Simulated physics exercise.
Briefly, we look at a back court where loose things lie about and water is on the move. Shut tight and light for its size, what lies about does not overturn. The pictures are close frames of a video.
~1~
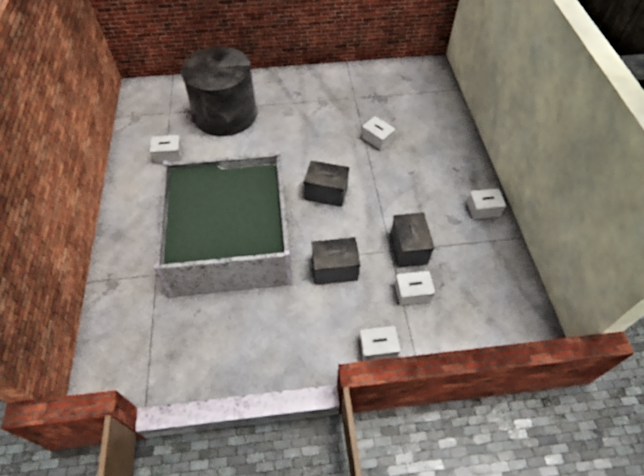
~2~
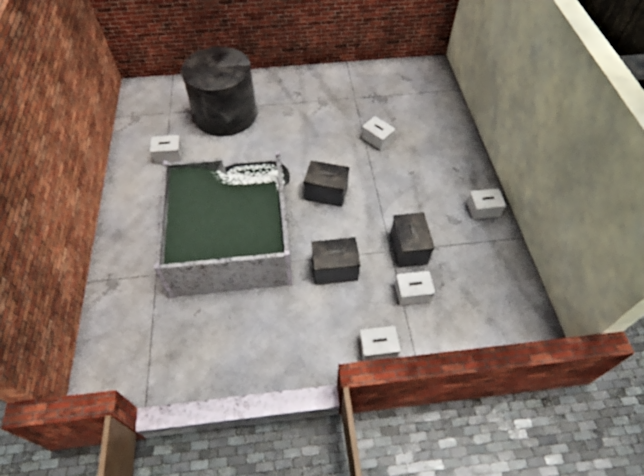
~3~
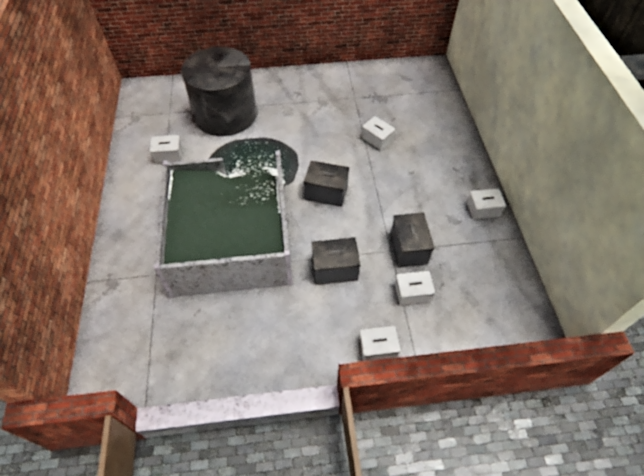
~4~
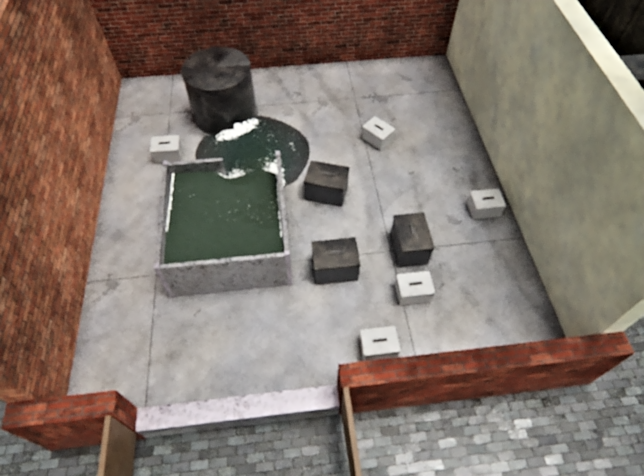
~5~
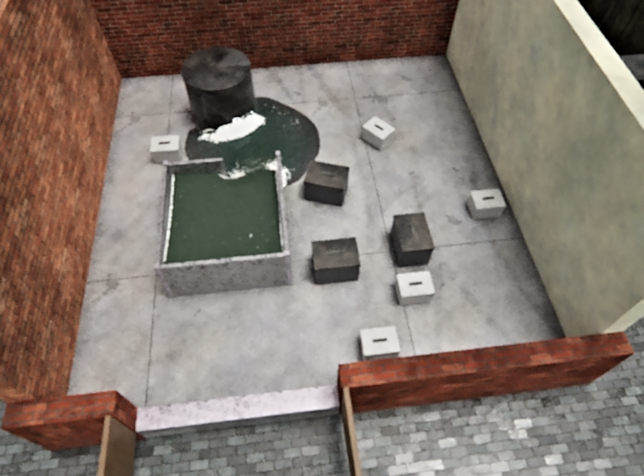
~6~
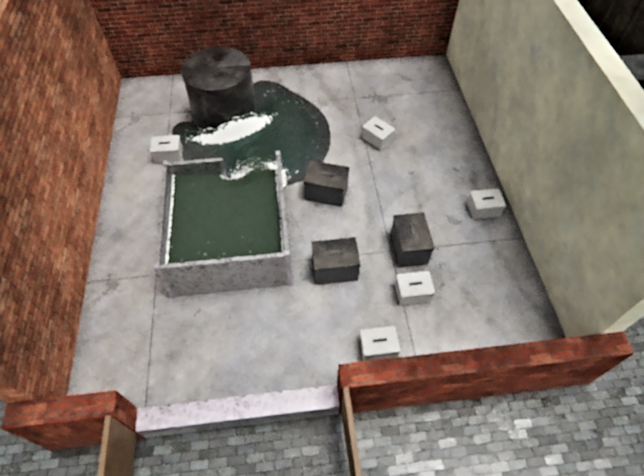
The video shows a walled court with a tank of dark green water, a dark cylinder and scattered boxes; water pours over the tank's back edge and spreads across the floor around the cylinder's base while the boxes stay still.
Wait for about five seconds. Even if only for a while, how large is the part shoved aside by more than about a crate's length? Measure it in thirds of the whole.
The share is under a third of the whole.
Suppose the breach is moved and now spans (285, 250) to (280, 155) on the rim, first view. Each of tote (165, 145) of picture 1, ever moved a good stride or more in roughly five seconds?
The way I see it, it stopped short.
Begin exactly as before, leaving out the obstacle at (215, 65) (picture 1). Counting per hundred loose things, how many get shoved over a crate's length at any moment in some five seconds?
That comes to 0 in a hundred.
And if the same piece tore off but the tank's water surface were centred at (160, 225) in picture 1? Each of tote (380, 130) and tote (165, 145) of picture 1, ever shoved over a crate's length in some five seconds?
Respectively: Lacked the distance and got displaced that much.
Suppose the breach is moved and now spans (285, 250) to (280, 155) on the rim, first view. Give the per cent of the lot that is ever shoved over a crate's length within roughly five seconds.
Roughly 90 in a hundred.
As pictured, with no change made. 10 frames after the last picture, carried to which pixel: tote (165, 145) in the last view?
Estimated position: Around (123, 155).
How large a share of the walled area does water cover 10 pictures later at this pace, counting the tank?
45 per cent.
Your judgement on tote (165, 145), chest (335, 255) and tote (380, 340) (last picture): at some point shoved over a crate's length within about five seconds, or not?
Sequence check gives past that mark, next below that mark, finally below that mark.
A moment on, 0 of 8 are well off their spots; 0 afloat.
Next, 1 of 8 are well off their spots; 0 afloat.
Later, 1 of 8 are well off their spots; 0 afloat.
In the end, 1 of 8 are well off their spots, and 1 have been at some point; 0 afloat.
